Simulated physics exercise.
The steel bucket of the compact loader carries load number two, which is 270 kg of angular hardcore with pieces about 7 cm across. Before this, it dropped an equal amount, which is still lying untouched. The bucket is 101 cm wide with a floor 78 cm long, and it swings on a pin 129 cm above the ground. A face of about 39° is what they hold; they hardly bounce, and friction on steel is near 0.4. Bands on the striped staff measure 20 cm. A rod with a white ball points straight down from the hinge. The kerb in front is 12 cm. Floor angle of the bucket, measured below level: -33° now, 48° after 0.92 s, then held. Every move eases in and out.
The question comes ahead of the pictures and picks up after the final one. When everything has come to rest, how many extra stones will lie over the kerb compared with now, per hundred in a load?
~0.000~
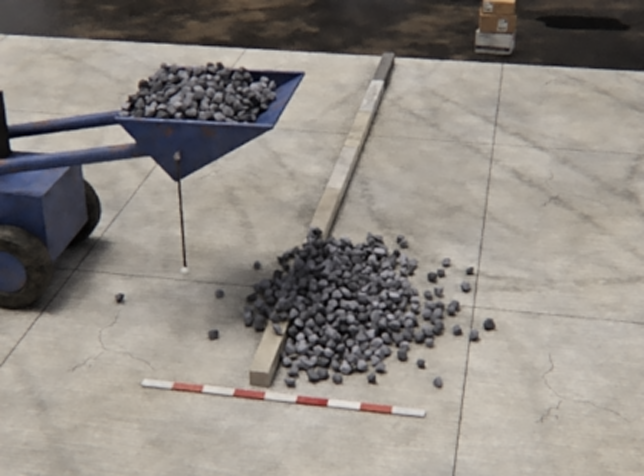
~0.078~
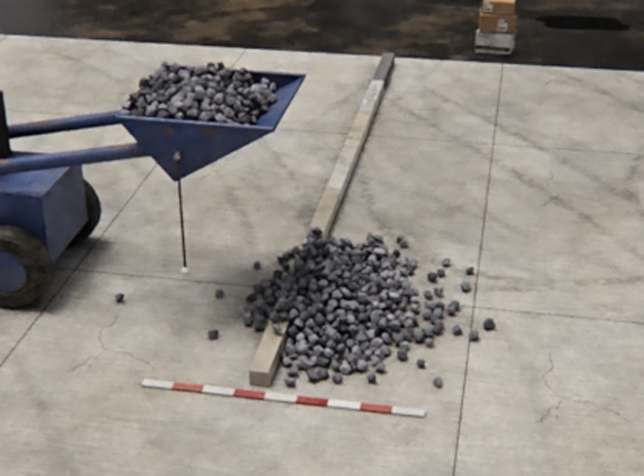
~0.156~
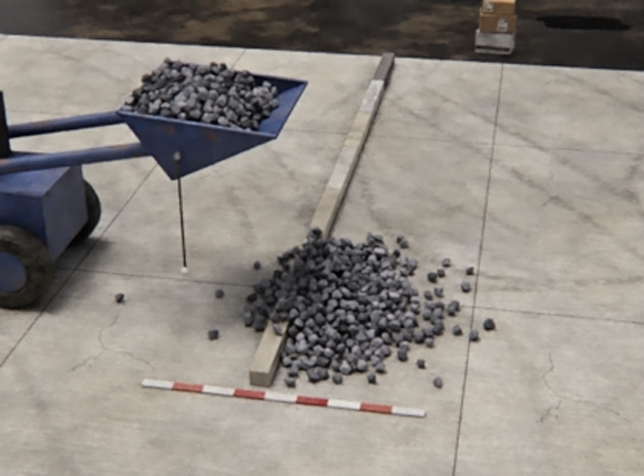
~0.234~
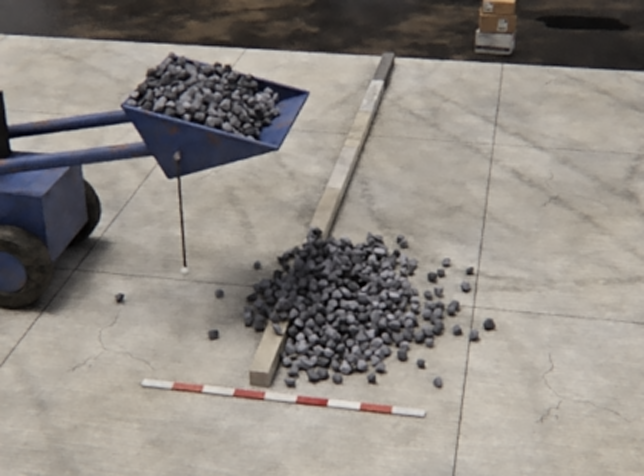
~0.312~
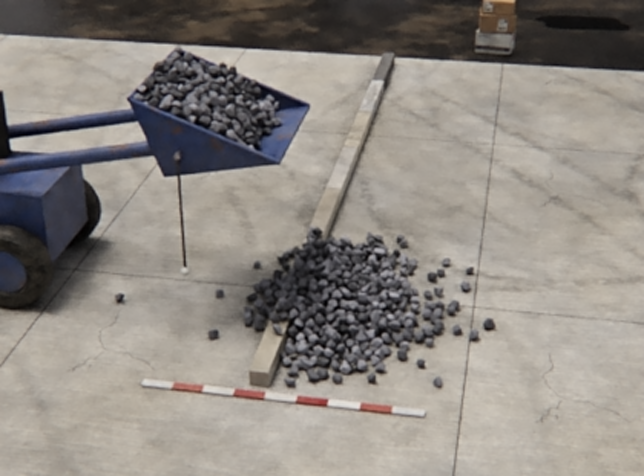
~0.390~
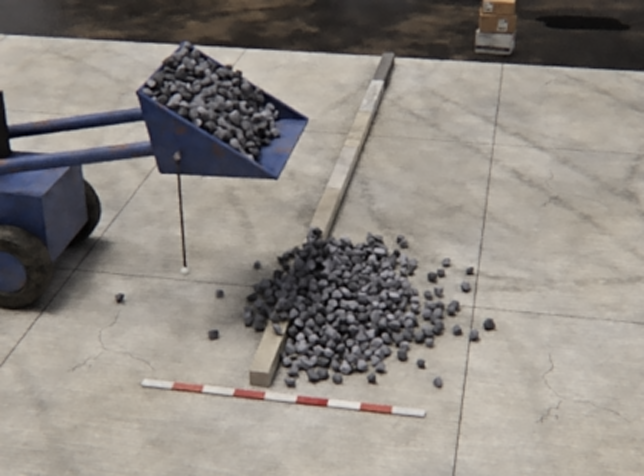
About 42 per hundred.
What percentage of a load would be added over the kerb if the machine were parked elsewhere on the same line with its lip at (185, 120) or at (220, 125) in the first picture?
About 0 per cent for the first, 0 per cent for the second.
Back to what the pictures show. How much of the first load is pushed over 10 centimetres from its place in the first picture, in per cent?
About 5 per cent.
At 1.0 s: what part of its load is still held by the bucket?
Near 50 per cent of the load is held.
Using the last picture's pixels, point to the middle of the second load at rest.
Their middle rests near (291, 277).
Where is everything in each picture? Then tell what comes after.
Lip at (273, 127), floor tilted -33°, highest stones at (197, 76). The earlier load is highest near (317, 271), 23 cm above ground level, 12 % on this side of the kerb, 89 % over the kerb, in the first frame.
The bucket is at -31°, its lip at (274, 130); the top of the load is at (198, 76); the stones move at 0.2 m/s on average, in the second frame.
The bucket is at -27°, its lip at (276, 137); the top of the load is at (179, 74); the stones move at 0.3 m/s on average, in the third frame.
Lip at (278, 149), floor tilted -20°, highest stones at (171, 67); the stones move at 0.4 m/s on average, in the fourth frame.
The bucket is at -11°, its lip at (279, 163); the top of the load is at (172, 63); the stones move at 0.4 m/s on average, in the fifth frame.
Lip at (278, 179), floor tilted -2°, highest stones at (181, 59); the stones move at 0.5 m/s on average, in the sixth frame.
After 0.7 s the floor is at 35°; in per cent of one load, 99 in the bucket, 12 on this side of the kerb, 89 over the kerb; the foremost stones are at (463, 316).
After 1.0 s the floor is at 48°; in per cent of one load, 52 in the bucket, 58 on this side of the kerb, 90 over the kerb; the foremost stones are at (463, 316).
After 1.4 s the floor is at 48°; in per cent of one load, 2 in the bucket, 76 on this side of the kerb, 122 over the kerb; the foremost stones are at (463, 316).
After 3.9 s the floor is at 48°; in per cent of one load, 0 in the bucket, 69 on this side of the kerb, 131 over the kerb; the foremost stones are at (470, 301). Net gain over the kerb, 42.
